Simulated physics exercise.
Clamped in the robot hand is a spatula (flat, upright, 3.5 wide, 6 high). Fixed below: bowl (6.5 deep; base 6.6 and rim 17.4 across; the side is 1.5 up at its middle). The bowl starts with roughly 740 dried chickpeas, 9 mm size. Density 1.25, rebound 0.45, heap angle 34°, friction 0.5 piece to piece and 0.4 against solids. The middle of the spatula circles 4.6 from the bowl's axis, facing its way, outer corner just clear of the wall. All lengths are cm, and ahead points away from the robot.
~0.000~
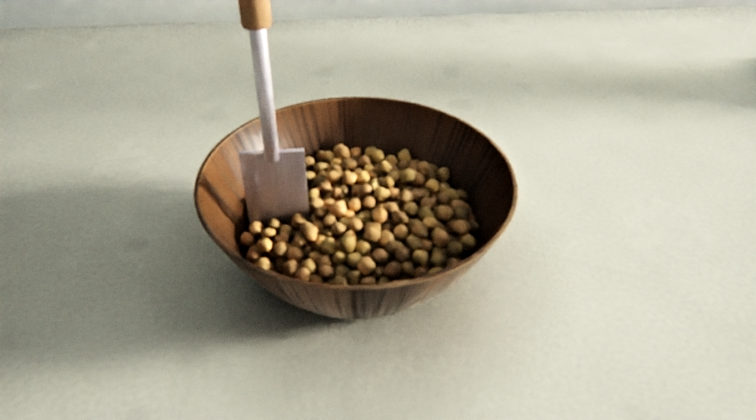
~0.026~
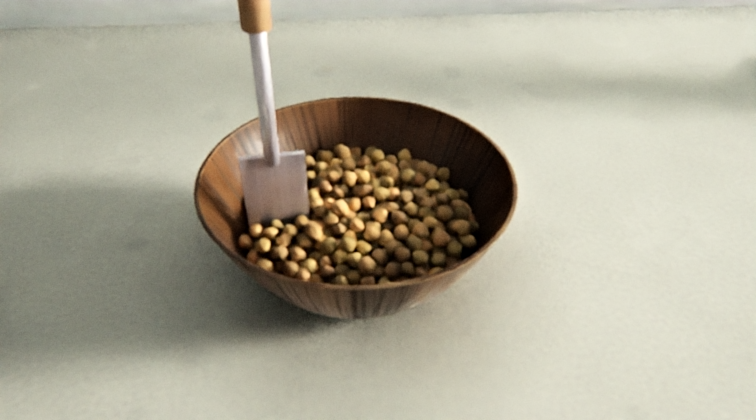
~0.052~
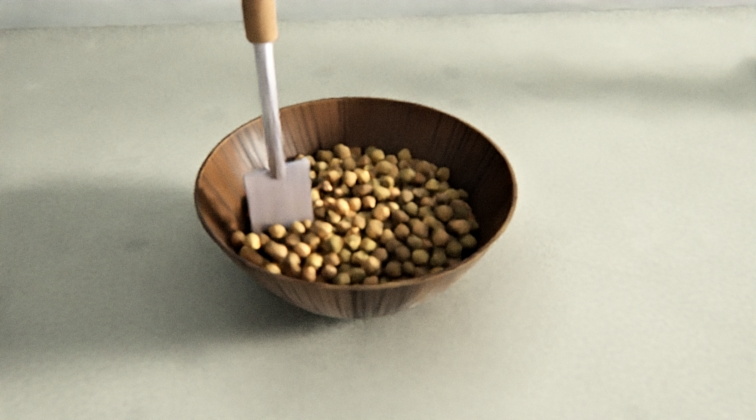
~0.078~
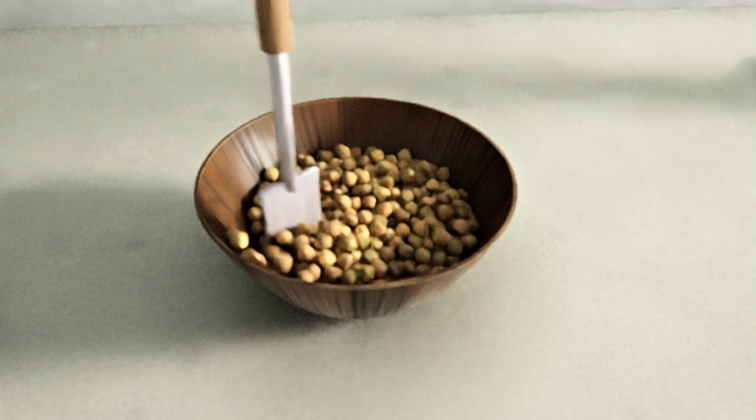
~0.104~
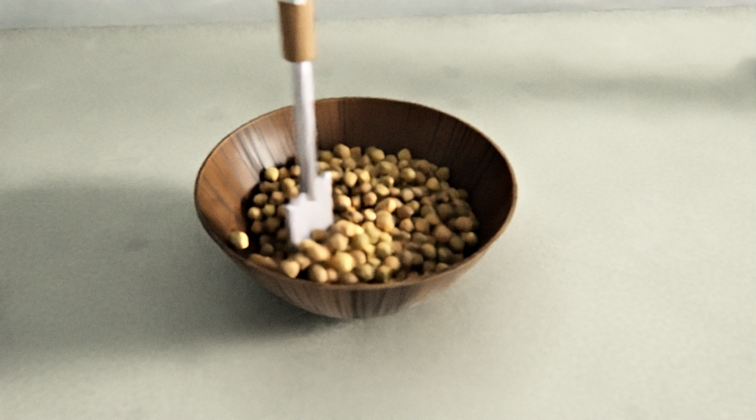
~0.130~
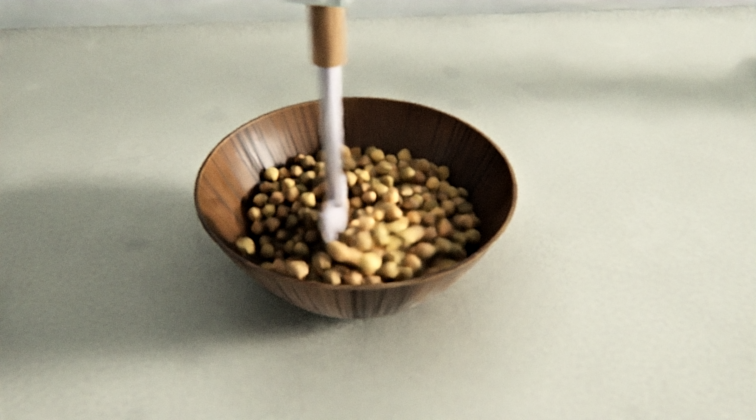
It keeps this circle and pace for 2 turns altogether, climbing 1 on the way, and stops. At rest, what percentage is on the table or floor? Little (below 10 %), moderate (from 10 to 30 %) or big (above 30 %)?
On the table or floor the share is moderate, from 10 to 30 %.
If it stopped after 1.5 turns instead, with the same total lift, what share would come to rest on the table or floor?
It would be near 15 per cent.
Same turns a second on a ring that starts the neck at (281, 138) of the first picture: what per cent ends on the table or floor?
Some 15 per cent.
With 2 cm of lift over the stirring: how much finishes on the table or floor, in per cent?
About 15 per cent.
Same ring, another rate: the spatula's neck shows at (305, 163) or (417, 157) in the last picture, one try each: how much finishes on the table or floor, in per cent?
About 10 and 35 per cent.
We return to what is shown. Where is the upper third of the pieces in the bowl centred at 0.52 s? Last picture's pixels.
At about (274, 191).
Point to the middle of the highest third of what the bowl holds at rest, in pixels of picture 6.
At about (332, 223).
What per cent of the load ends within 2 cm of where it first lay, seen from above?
About 30 per cent.
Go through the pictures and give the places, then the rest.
The first frame shows spatula neck at (269, 127), 0° round; upper third of the load around (367, 210), from x 245 to 470, top at y 150; 736 in the bowl.
The second frame shows spatula neck at (269, 131), 6° round; upper third of the load around (366, 211), from x 245 to 470, top at y 150.
The third frame shows spatula neck at (274, 143), 21° round; upper third of the load around (364, 214), from x 240 to 470, top at y 150.
The fourth frame shows spatula neck at (287, 155), 38° round; upper third of the load around (363, 218), from x 235 to 470, top at y 150.
The fifth frame shows spatula neck at (307, 164), 54° round; upper third of the load around (368, 221), from x 235 to 470, top at y 150.
The sixth frame shows spatula neck at (333, 170), 71° round; upper third of the load around (379, 223), from x 240 to 475, top at y 150; 736 in the bowl.
After 0.52 s, 326° round, highest piece 9 above the table; 632 in the bowl, 82 on the table or floor, 22 in flight or on the tool.
After 0.91 s, 220° round, highest piece 8 above the table; 587 in the bowl, 148 on the table or floor, 1 in flight or on the tool.
After 1.31 s, 0° round, highest piece 6 above the table; 576 in the bowl, 160 on the table or floor.
After 2.01 s, 0° round, highest piece 6 above the table; 576 in the bowl, 160 on the table or floor.
At rest, 576 in the bowl, 160 on the table or floor. That is 22 % on the table or floor.
